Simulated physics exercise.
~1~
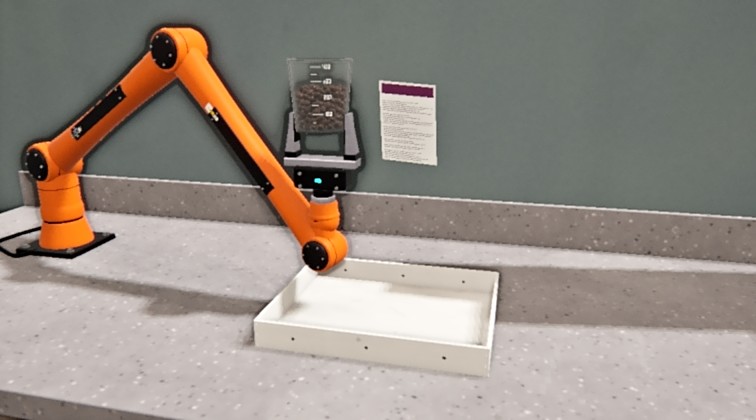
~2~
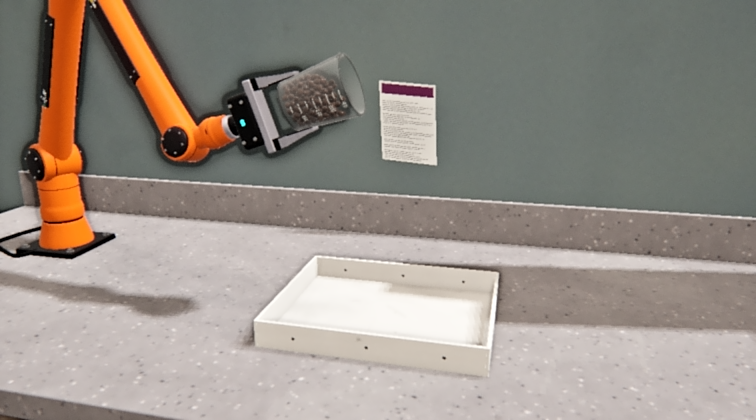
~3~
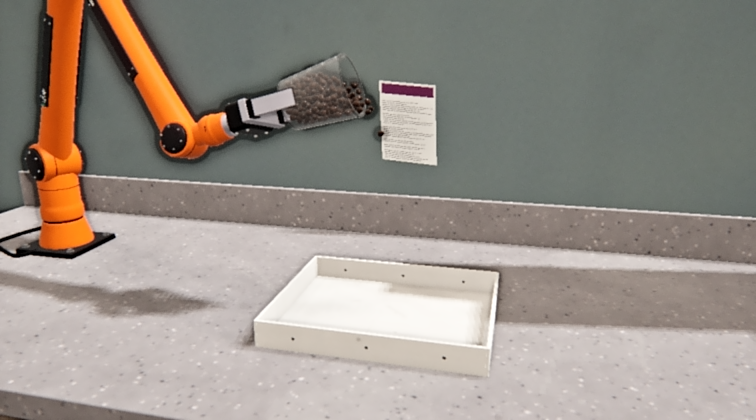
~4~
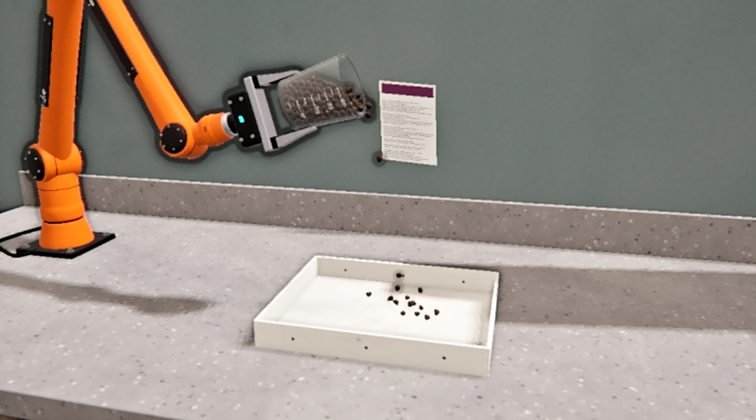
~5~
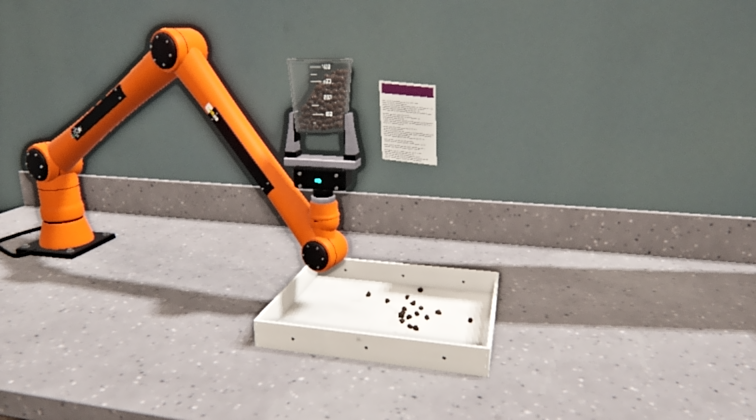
On a speckled grey counter, an orange robot arm tips a clear cup, spilling a few dark beans into a white tray, then rights it.
